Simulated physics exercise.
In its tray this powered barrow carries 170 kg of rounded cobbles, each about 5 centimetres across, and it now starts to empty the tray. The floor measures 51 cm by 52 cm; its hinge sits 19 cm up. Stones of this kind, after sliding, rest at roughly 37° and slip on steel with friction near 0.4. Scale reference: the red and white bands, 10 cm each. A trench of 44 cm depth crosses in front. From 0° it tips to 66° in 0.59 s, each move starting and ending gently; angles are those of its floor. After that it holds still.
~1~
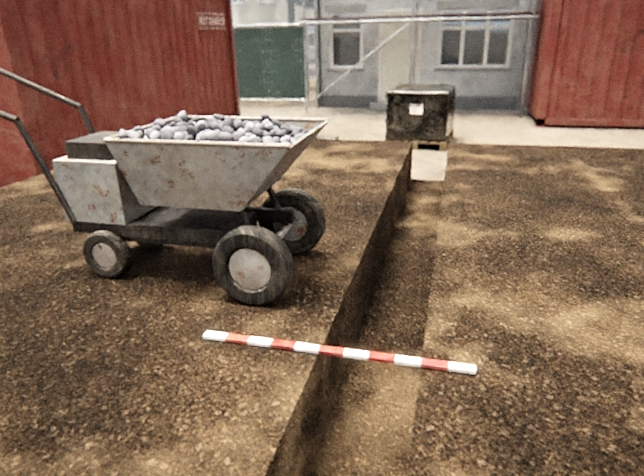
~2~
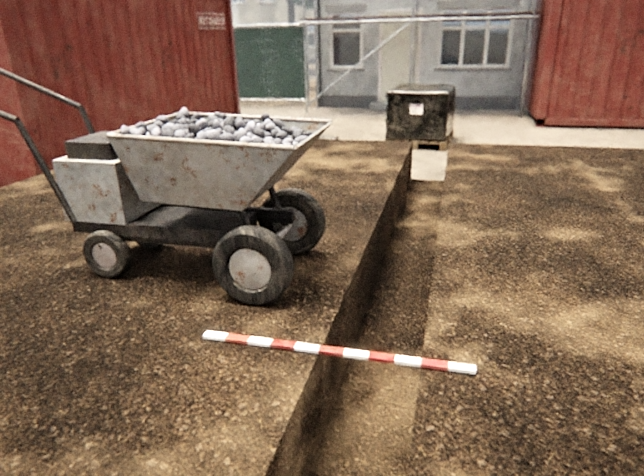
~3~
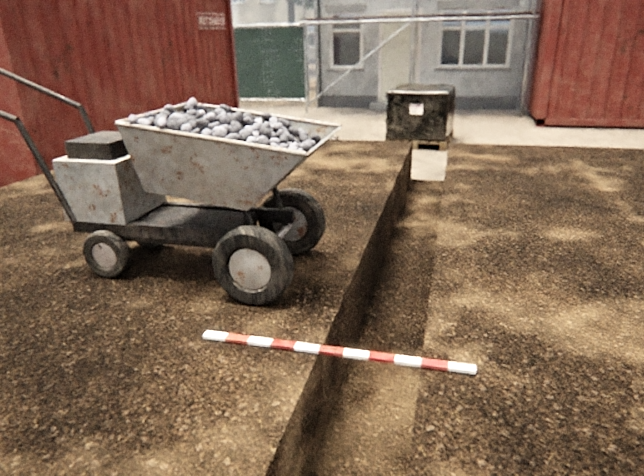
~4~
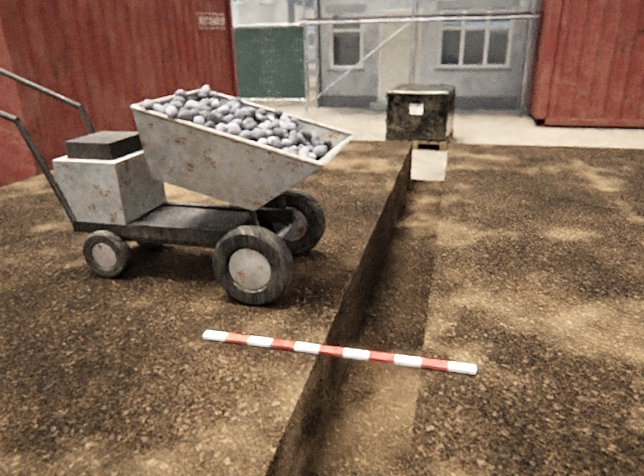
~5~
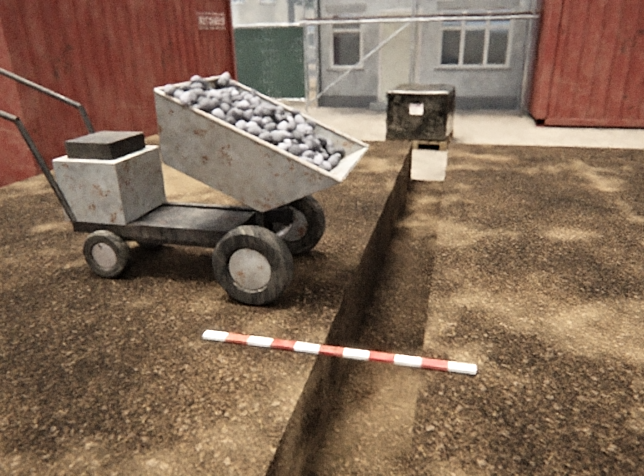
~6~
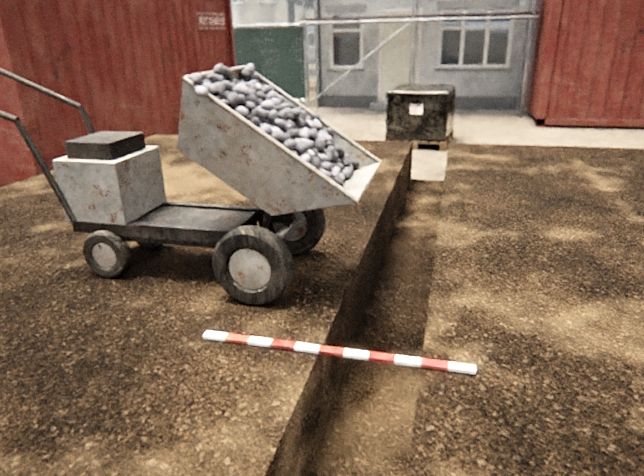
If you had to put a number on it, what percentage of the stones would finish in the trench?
I'd put it at about 38 percent.
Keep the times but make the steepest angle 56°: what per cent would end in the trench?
It would come to about 30 percent.
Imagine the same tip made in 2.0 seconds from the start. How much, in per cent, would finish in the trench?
Something close to 65 per cent.
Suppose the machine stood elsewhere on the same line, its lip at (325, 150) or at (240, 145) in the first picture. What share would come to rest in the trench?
About 15 and 80 per cent.
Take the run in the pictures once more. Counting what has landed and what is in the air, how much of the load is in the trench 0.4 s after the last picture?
Around 10 per cent of it.
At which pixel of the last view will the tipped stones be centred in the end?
Centre estimate: Around (465, 289).
Then, 0.1 s after the last picture the floor is at 55°, 100 % in the tray; the foremost stones are at (376, 200).
Then, 0.4 s after the last picture the floor is at 66°, 71 % in the tray, 11 % in the trench, 18 % past the trench; the foremost stones are at (475, 287).
Then, 0.7 s after the last picture the floor is at 66°, 21 % in the tray, 19 % in the trench, 61 % past the trench; the foremost stones are past the picture's edge.
Then, 2.7 s after the last picture the floor is at 66°, 0 % in the tray, 38 % in the trench, 62 % past the trench; the foremost stones are past the picture's edge.
